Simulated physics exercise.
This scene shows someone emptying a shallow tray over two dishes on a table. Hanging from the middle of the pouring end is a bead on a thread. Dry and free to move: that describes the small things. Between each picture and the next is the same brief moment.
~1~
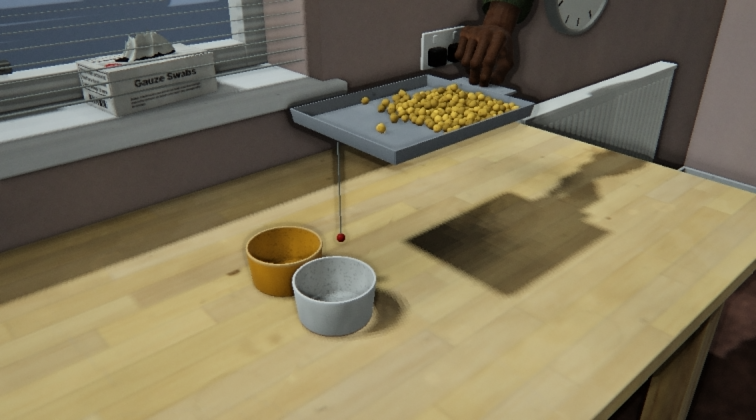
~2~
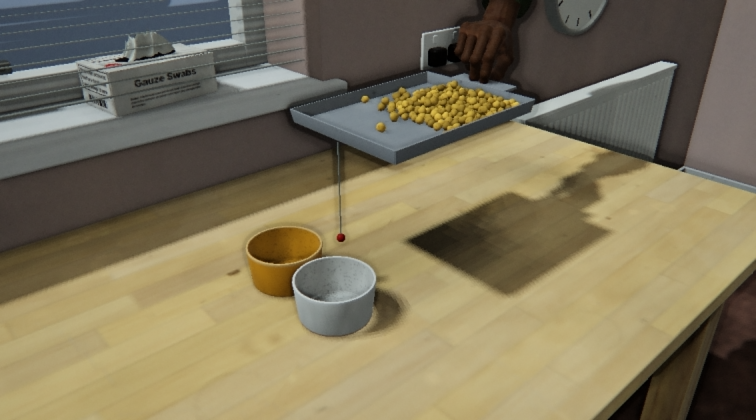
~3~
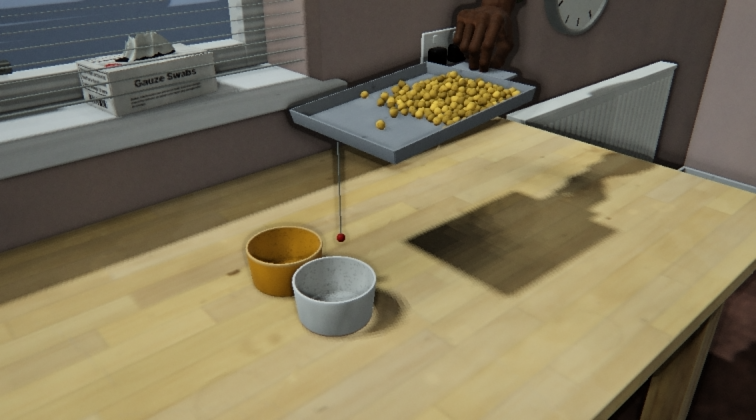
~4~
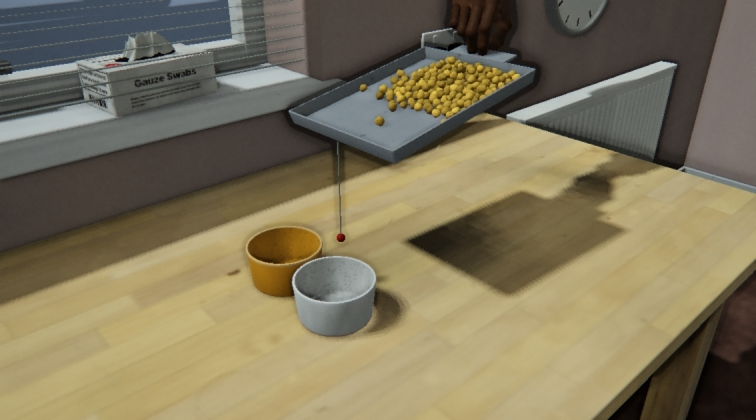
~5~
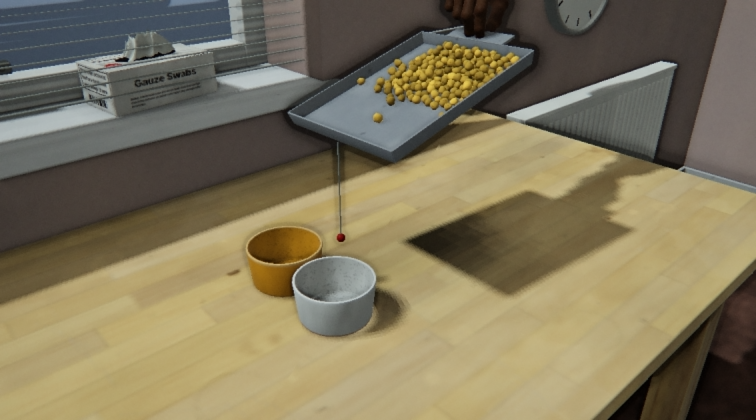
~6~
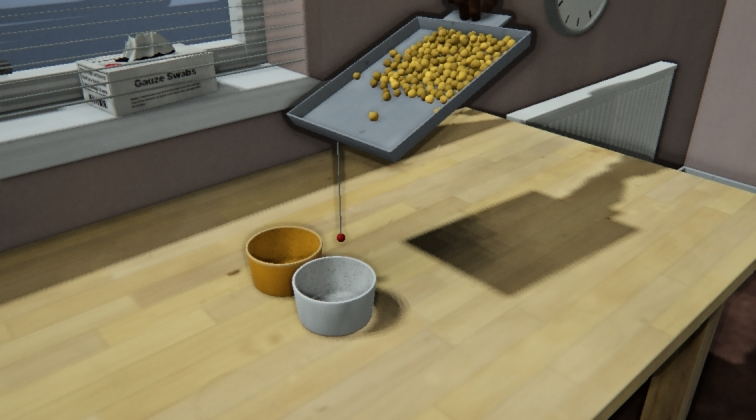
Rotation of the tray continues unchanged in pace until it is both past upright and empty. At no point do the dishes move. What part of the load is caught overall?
Most likely the dishes will collect the majority of it.
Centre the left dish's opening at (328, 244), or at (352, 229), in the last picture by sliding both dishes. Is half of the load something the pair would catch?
In the first position a minority, in the second a minority.
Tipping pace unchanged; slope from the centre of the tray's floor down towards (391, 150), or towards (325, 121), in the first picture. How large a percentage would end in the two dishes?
In turn, 20 percent and then 30 percent.
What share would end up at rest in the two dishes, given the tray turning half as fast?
I'd expect near 80 per cent.
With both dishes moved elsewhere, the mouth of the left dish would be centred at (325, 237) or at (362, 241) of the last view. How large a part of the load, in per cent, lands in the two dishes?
10% for the first placement, 0% for the second.
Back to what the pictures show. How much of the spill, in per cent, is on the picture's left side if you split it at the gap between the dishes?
Close to 90 %.
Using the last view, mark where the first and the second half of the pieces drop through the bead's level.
Early-half point (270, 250); late-half point (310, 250).
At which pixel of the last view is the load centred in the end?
Resting centre, last frame: Roughly (291, 290).
Soon after the last picture, tray tipped steeply; most on the tray; a stray few outside both; about a quarter in the air.
A little later, tray tipped past a quarter turn; about half on the tray; a small part in the right dish; a small part in the left dish; about a quarter outside both; a small part in the air.
Later still, tray tipped past a quarter turn; about a third in the right dish; about a third in the left dish; about a third outside both.
At rest, tray tipped past a quarter turn; about a third in the right dish; about a third in the left dish; about a third outside both.
